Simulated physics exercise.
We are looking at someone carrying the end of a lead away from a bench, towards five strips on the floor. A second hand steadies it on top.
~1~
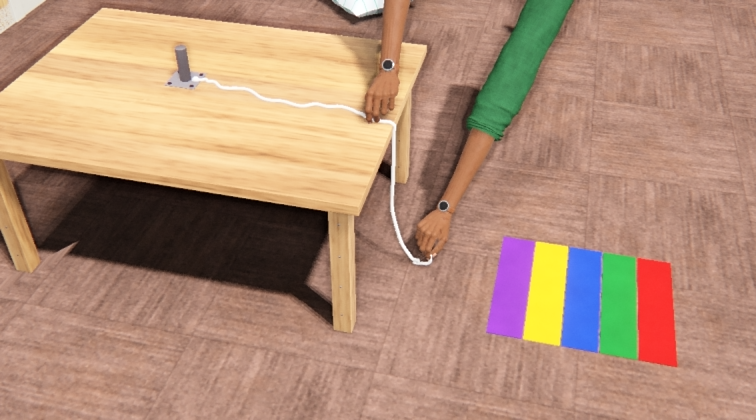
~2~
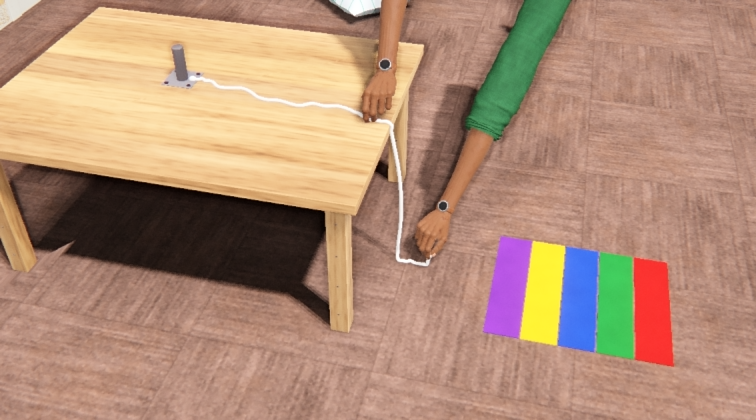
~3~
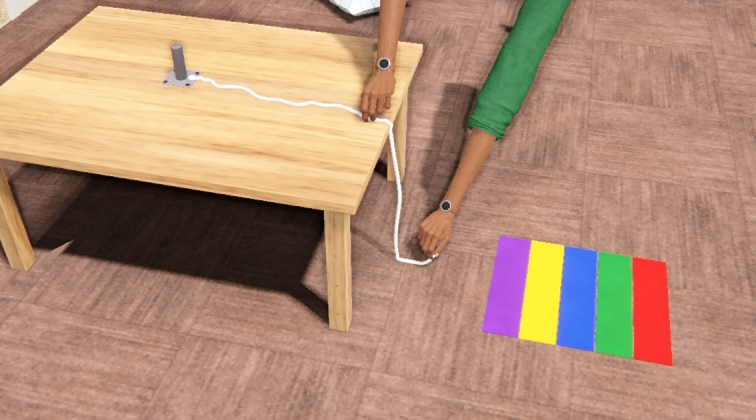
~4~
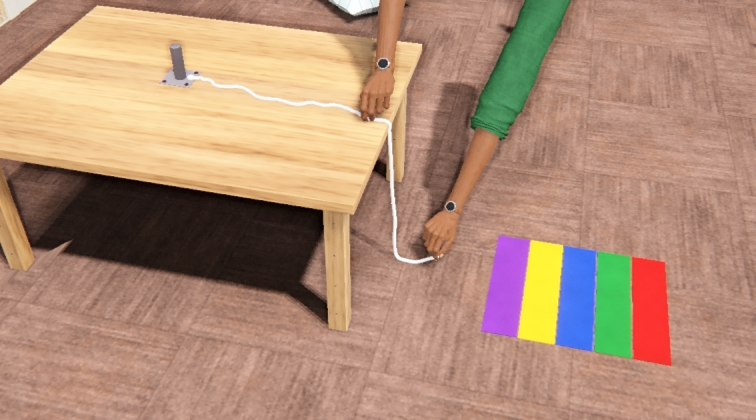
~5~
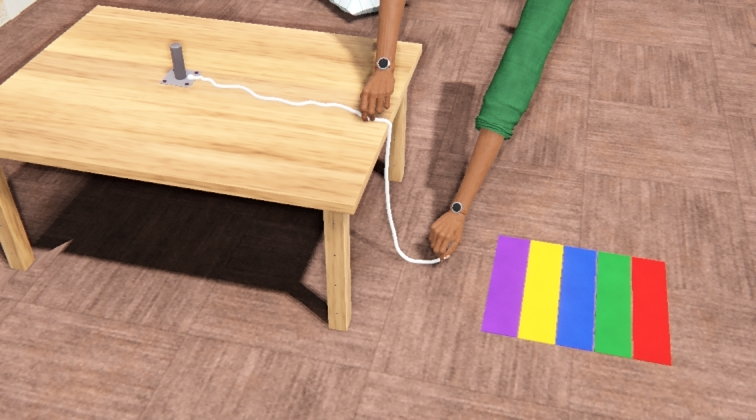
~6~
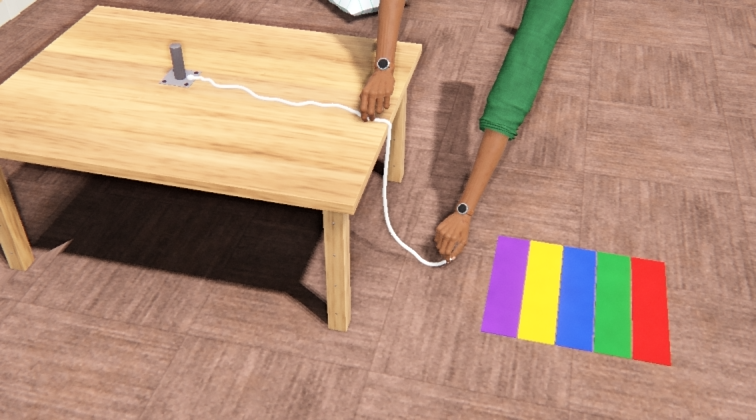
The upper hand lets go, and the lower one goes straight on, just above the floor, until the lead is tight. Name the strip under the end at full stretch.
It halts on the yellow strip.
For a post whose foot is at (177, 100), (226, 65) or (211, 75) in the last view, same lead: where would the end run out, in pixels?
Near (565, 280), (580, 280) and (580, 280).
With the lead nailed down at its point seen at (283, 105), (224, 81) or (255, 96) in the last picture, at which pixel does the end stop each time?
In that order: (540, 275), (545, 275) and (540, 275).
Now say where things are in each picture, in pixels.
End (431, 256); purple (507, 316); yellow (544, 323); blue (581, 329); green (619, 336); red (657, 343), in the first picture.
End (430, 256); lead through (215, 84) (273, 101) (339, 107) (392, 134) (401, 192) (398, 246), in the second picture.
End (433, 256), in the third picture.
End (438, 257); lead through (213, 83) (271, 99) (337, 106) (389, 133) (392, 191) (394, 245), in the fourth picture.
End (444, 257), in the fifth picture.
End (450, 259); lead through (213, 83) (271, 100) (337, 106) (389, 134) (385, 190) (402, 244), in the sixth picture.
Soon after, end near (487, 265); short of the strips.
Then, end near (525, 271); over purple.
At full stretch, end near (547, 275); over yellow. Over yellow.
